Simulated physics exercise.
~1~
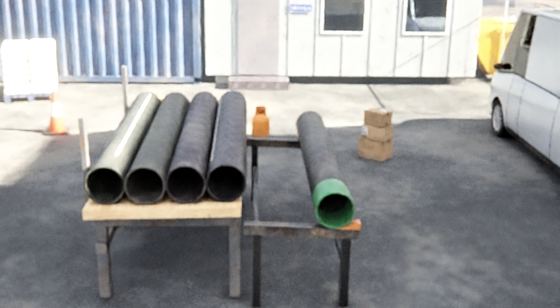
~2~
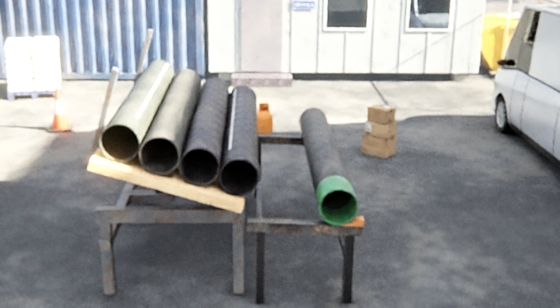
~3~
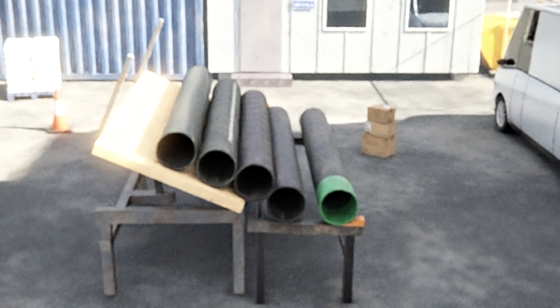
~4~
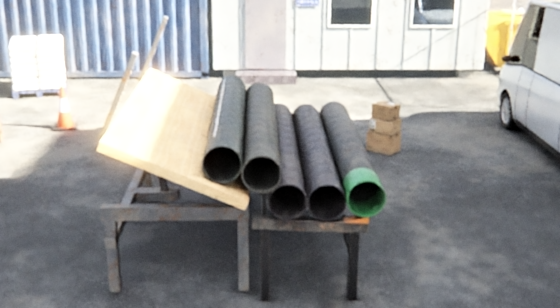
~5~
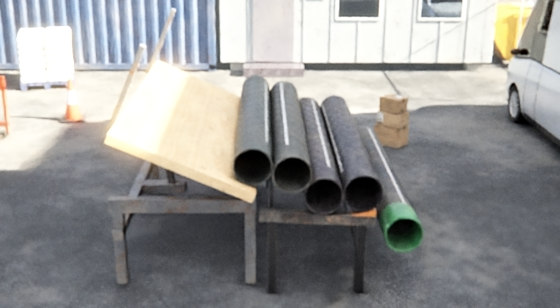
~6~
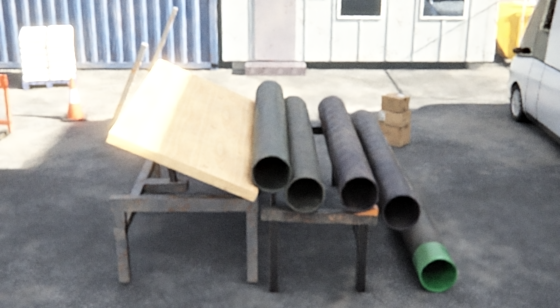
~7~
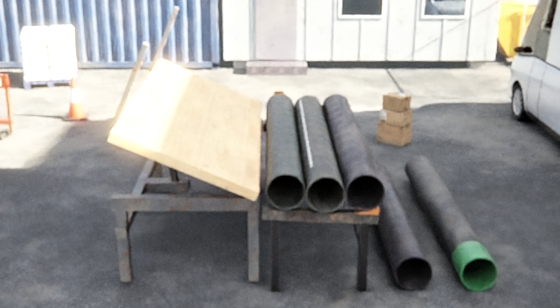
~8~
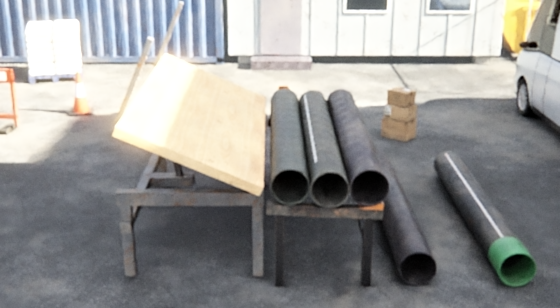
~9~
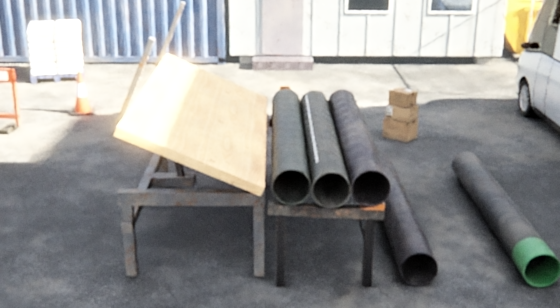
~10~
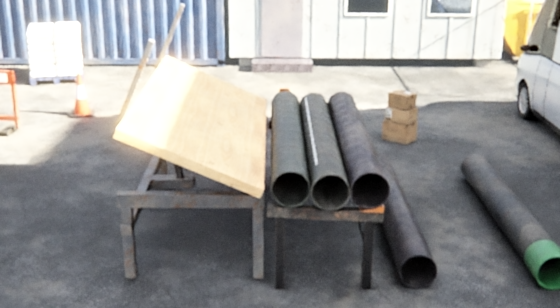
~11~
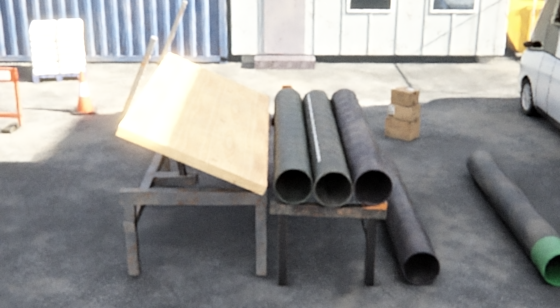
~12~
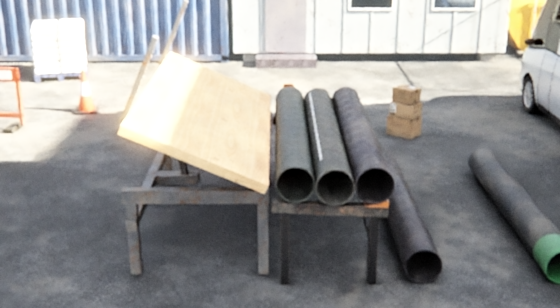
A wooden deck on a metal stand holds four dark pipes in a paved yard, seen from the front and slightly above. To its right, a green-ended pipe rests on a lower rack, with stacked boxes behind and a pale van at the far right. The deck tilts up on its left side, and its pipes roll right onto the rack, crowding against the green-ended one. That pipe drops over the rack's right end, followed by a dark pipe. The green-ended pipe rolls right across the ground and settles near the van, while three pipes remain on the rack.
